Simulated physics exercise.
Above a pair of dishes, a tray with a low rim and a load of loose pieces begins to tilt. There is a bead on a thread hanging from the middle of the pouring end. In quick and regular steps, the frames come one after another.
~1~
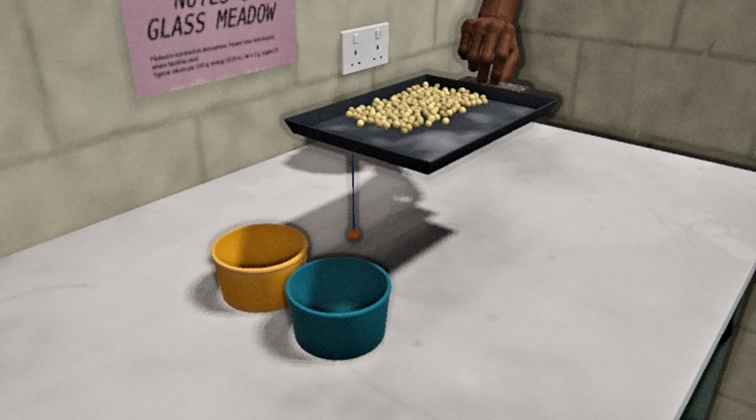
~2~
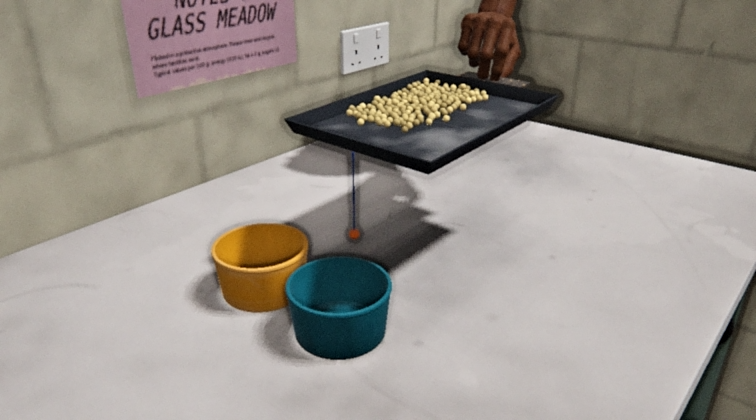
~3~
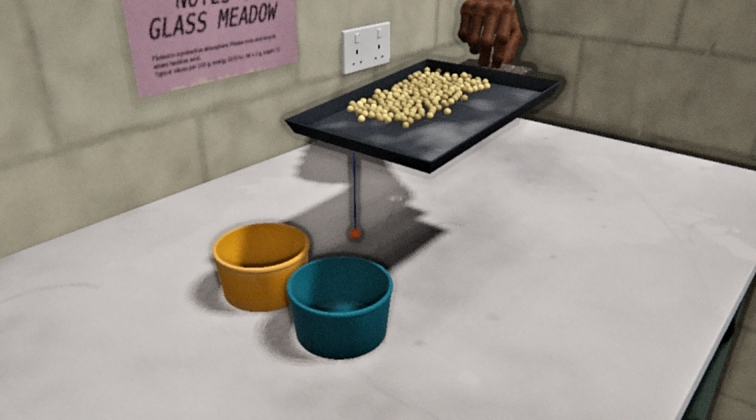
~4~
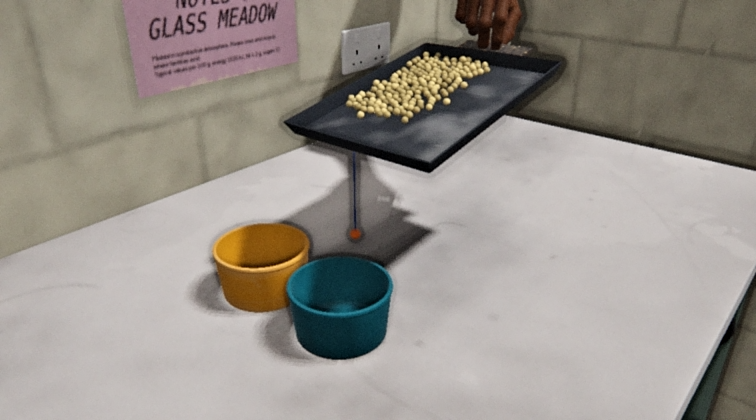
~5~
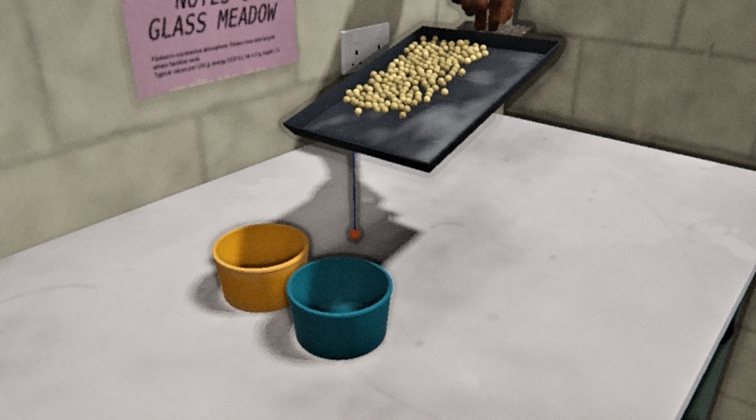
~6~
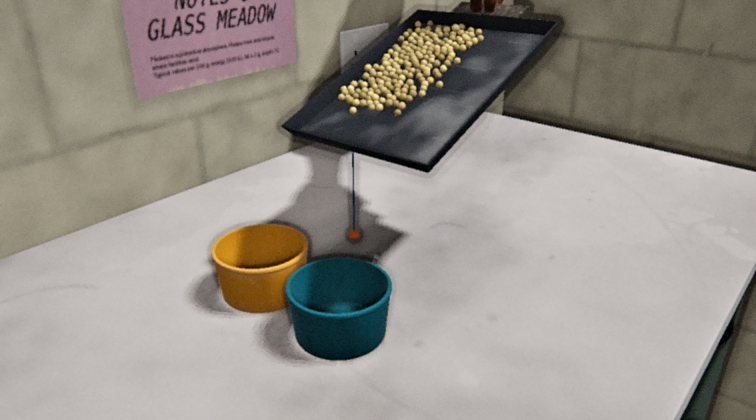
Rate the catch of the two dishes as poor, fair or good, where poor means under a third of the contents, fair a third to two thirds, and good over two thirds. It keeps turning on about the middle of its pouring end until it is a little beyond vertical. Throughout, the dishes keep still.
The catch is good.
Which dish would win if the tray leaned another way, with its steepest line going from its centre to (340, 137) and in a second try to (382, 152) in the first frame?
Respectively, the one at left and the one at right.
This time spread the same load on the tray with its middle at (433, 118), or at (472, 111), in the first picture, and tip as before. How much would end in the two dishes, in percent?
The first gives 80 %, the second 70 %.
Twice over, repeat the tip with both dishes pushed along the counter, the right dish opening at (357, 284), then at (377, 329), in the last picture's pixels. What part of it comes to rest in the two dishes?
Respectively 80 percent and 20 percent.
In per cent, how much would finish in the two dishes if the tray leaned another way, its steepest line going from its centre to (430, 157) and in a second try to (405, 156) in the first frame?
Shares: About 10 in a hundred, then about 20 in a hundred.
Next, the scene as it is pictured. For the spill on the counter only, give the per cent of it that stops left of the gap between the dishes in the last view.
Around 50 %.
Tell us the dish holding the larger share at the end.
Reply: The left-hand one.
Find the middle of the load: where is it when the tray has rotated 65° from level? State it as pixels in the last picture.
About (298, 162).
Just after the last frame, tray tipped steeply; roughly half on the tray; just a few in the right dish; about a tenth in the left dish; just a few outside both; roughly a third in the air.
A moment on, tray tipped past a quarter turn; just a few on the tray; roughly a quarter in the right dish; roughly half in the left dish; roughly a quarter outside both; about a tenth in the air.
Further on, tray tipped past a quarter turn; roughly a quarter in the right dish; roughly two thirds in the left dish; roughly a quarter outside both.
When it is over, tray tipped past a quarter turn; roughly a quarter in the right dish; roughly two thirds in the left dish; roughly a quarter outside both.
